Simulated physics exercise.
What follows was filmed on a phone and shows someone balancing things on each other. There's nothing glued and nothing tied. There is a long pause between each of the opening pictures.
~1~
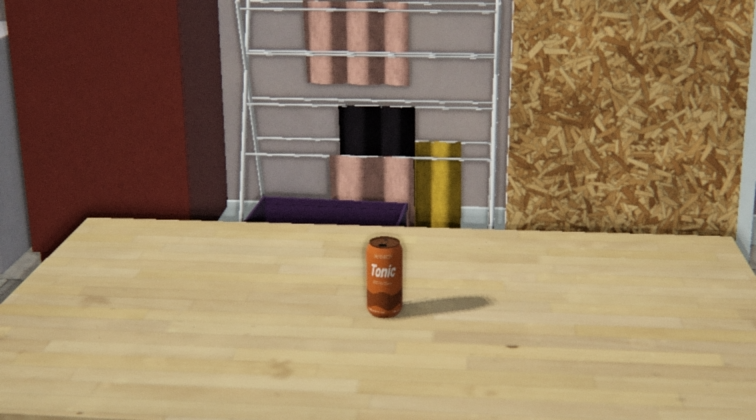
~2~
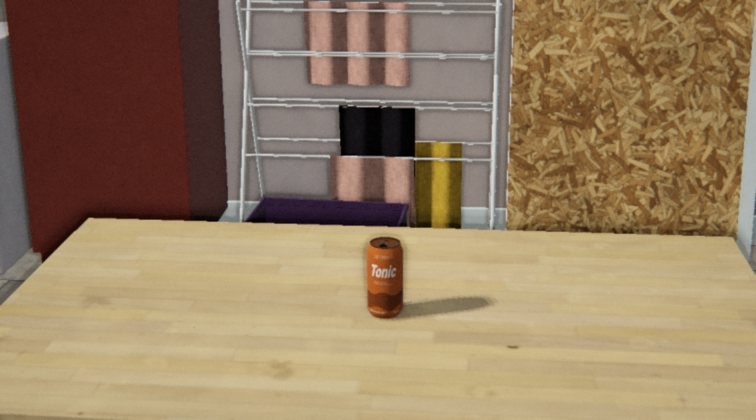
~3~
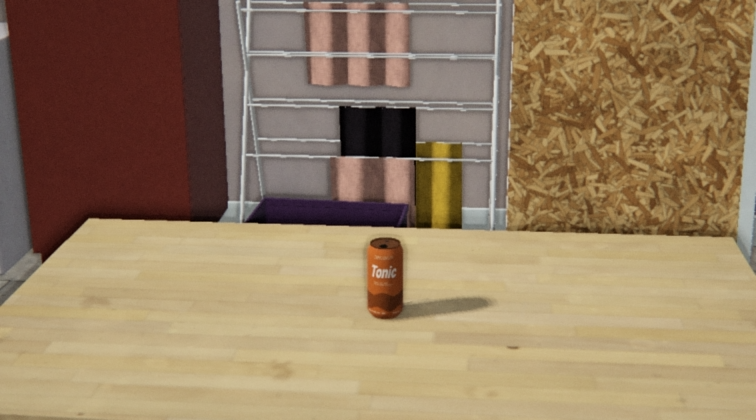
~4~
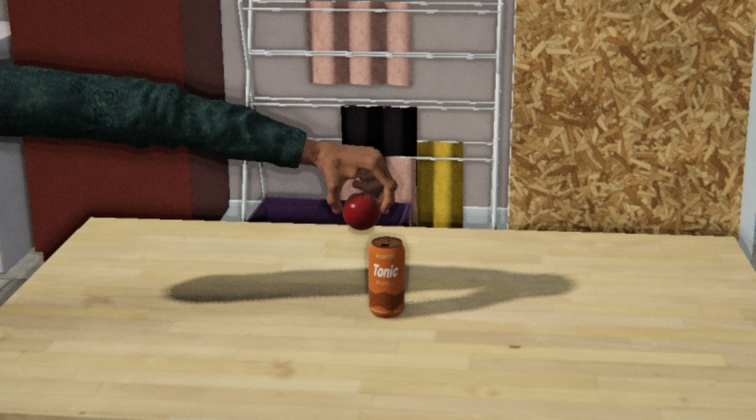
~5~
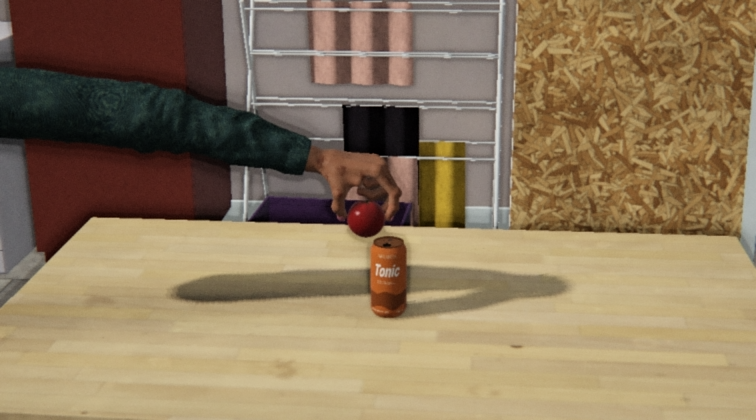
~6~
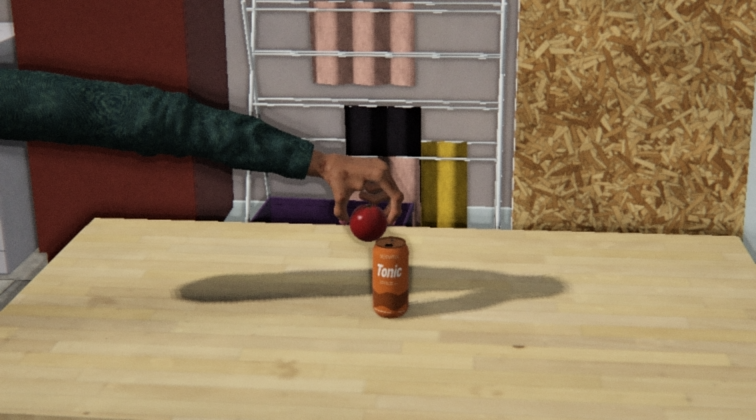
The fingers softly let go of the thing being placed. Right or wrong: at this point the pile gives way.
Right, it gives way.
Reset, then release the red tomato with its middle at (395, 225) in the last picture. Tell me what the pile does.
Observed: Pile steady.
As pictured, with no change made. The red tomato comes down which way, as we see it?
As we see it, to our left.
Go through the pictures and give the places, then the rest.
In the first picture, the last thing is not in view yet; orange can (385, 278).
In the second picture, the last thing is not in view yet; orange can (385, 278).
In the third picture, the last thing is not in view yet; orange can (385, 279).
The fourth picture shows on its way; red tomato (362, 211); orange can (387, 278).
The fifth picture shows on its way; red tomato (366, 219); orange can (389, 278).
The sixth picture shows set down, still held; red tomato (368, 223); orange can (391, 278).
Then, 0.36 s past the last view, red tomato displaced a little near (359, 228).
Then, 0.72 s past the last view, red tomato now fallen.
Finally, fallen, red tomato; orange can still in place. Final places as the last picture's camera would see them, red tomato near (334, 294). The pile comes apart.
